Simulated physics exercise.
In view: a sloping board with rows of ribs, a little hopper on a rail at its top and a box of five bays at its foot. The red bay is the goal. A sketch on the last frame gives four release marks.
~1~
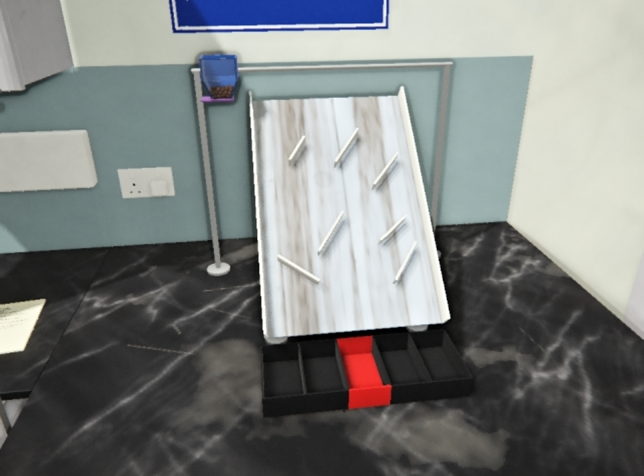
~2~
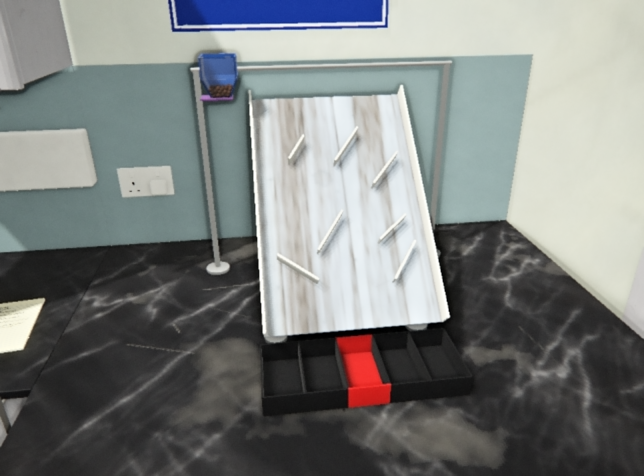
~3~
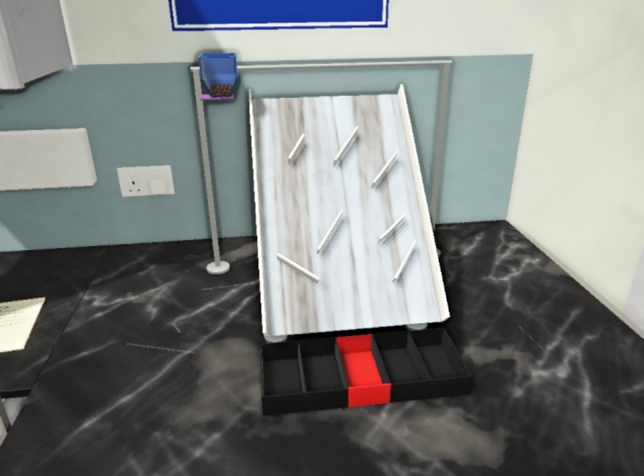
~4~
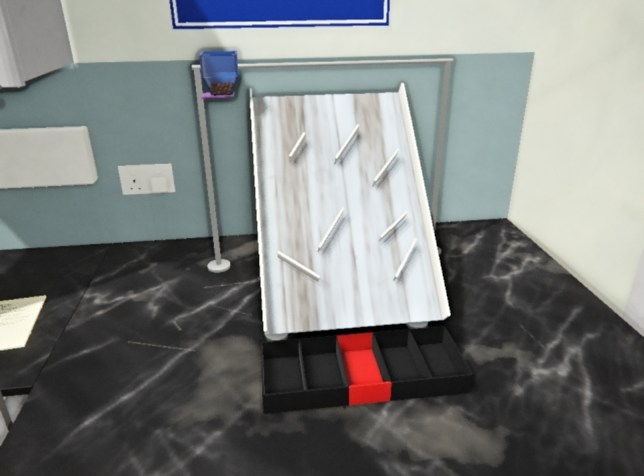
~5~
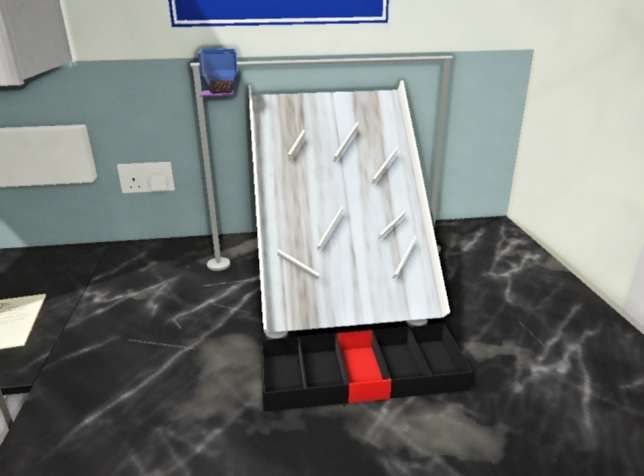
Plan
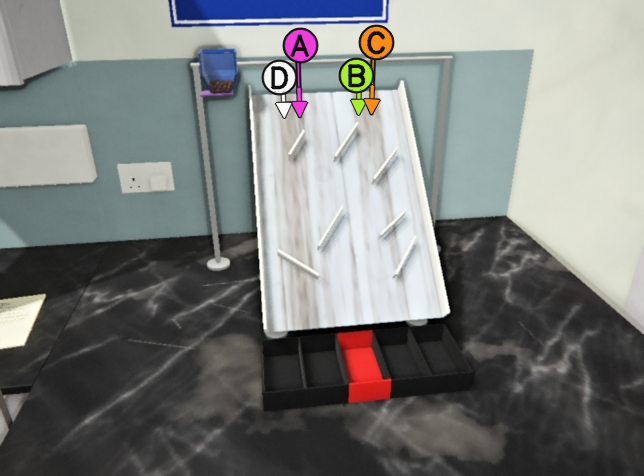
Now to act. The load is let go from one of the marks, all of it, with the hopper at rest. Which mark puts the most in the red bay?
Take B.
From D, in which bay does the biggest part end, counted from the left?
It is the first one.
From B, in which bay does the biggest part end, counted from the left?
The third.
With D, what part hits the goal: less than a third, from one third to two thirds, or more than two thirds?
Less than a third.
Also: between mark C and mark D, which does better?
That would be C.
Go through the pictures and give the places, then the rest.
The first picture shows hopper at (221, 91), allspice berries, door shut.
The second picture shows ribs (289, 158) to (304, 135), (335, 160) to (357, 127), (374, 183) to (398, 151).
The third picture shows ribs (318, 249) to (343, 209), (380, 238) to (406, 213), (277, 254) to (319, 279).
The fourth picture shows ribs (396, 276) to (416, 238).
The fifth picture shows red bay at (370, 390), number 3 of 5 from the left.
On the marked copy, mark A meets the board at (299, 111); mark B meets the board at (358, 109); mark C meets the board at (371, 108); mark D meets the board at (284, 112).
For mark A, about a third in the red bay, about two thirds in other bays, a stray few outside the box.
For mark B, about two thirds in the red bay, about a quarter in other bays, a small part held on the board, a stray few outside the box.
For mark C, about half in the red bay, about a quarter in other bays, a small part outside the box.
For mark D, a small part in the red bay, most in other bays, a small part outside the box.
